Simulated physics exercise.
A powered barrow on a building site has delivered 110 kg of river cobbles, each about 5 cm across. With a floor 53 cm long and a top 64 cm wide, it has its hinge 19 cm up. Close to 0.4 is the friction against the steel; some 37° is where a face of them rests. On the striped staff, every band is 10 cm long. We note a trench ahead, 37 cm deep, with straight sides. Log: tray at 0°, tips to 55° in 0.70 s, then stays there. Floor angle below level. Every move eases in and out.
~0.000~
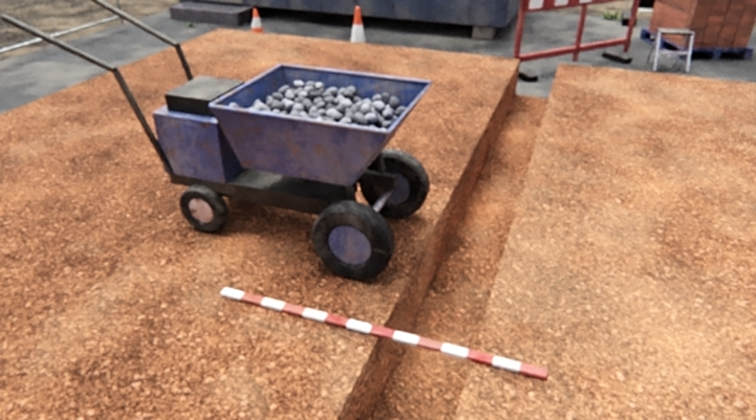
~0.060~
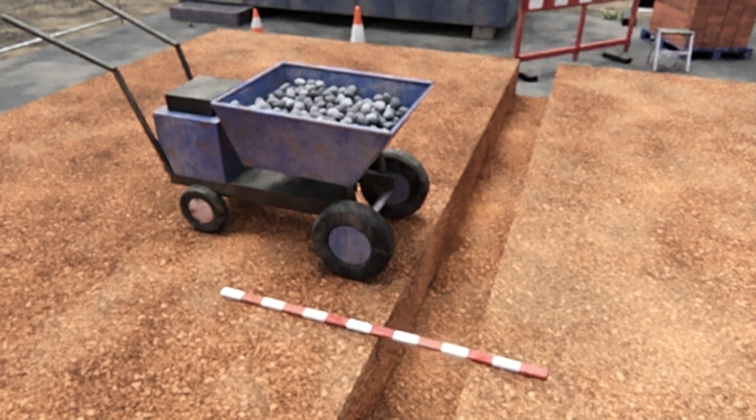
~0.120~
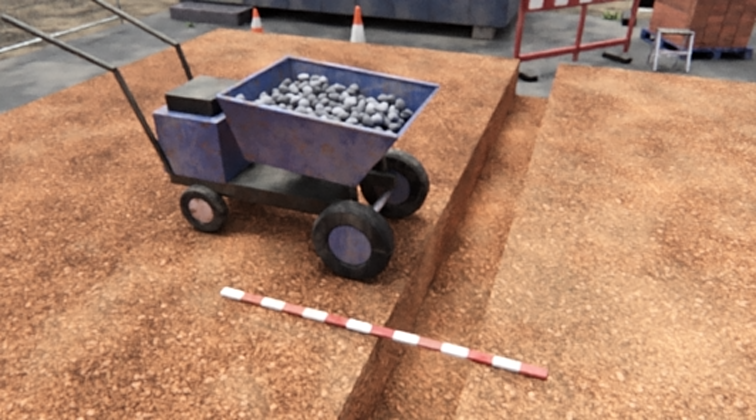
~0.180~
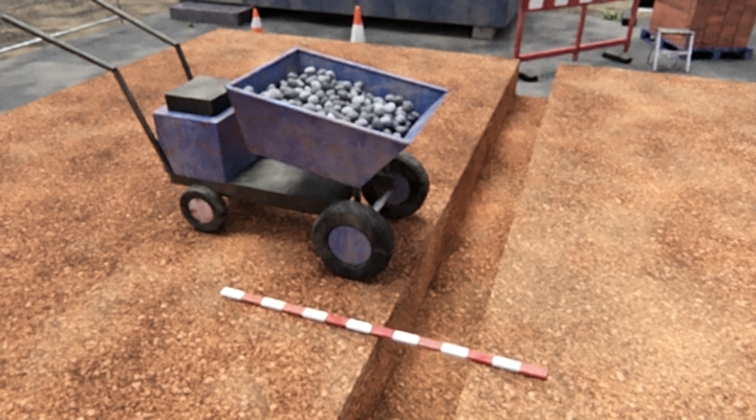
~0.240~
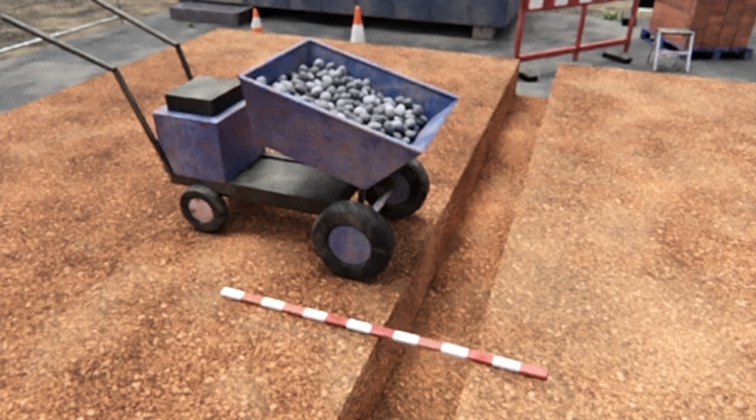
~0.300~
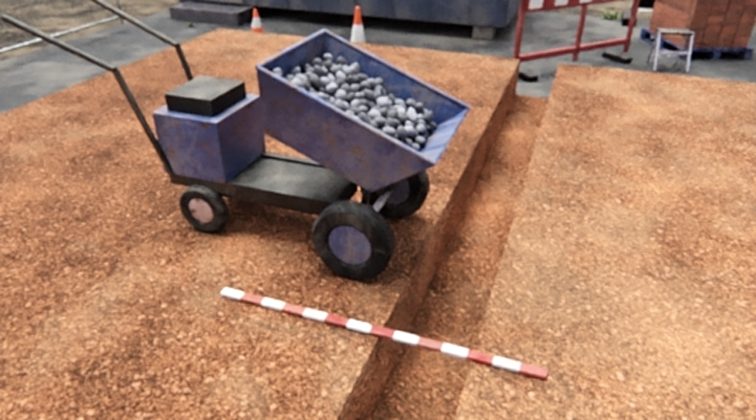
A blue powered barrow loaded with grey cobbles stands on orange-brown gravelly ground at a building site, seen from above and to one side. Its black handles rise at the left, a straight-sided trench runs to its right, a red-and-white striped staff lies in front, and orange cones and a red barrier stand behind. The camera stays still while the tray tilts steadily steeper towards the right, its rear edge rising and the cobbles riding inside.
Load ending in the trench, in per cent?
4 per cent.
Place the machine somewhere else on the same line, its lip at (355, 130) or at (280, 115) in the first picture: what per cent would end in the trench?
Around 15 and then 35 percent.
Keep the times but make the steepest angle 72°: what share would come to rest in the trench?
Roughly 20 percent.
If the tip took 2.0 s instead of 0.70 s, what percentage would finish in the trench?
Then about 5 per cent.
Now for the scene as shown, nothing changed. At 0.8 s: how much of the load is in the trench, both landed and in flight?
About 0 per cent by then.
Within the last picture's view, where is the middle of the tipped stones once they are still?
I'd put it close to (552, 280).
After 0.5 s the floor is at 46°; 100 % in the tray; the foremost stones are at (456, 168).
After 0.8 s the floor is at 55°; 96 % in the tray, 1 % in the trench, 3 % past the trench; the foremost stones are at (523, 212).
After 1.1 s the floor is at 55°; 69 % in the tray, 2 % in the trench, 30 % past the trench; the foremost stones are at (628, 308).
After 3.1 s the floor is at 55°; 61 % in the tray, 4 % in the trench, 35 % past the trench; the foremost stones are at (747, 350).
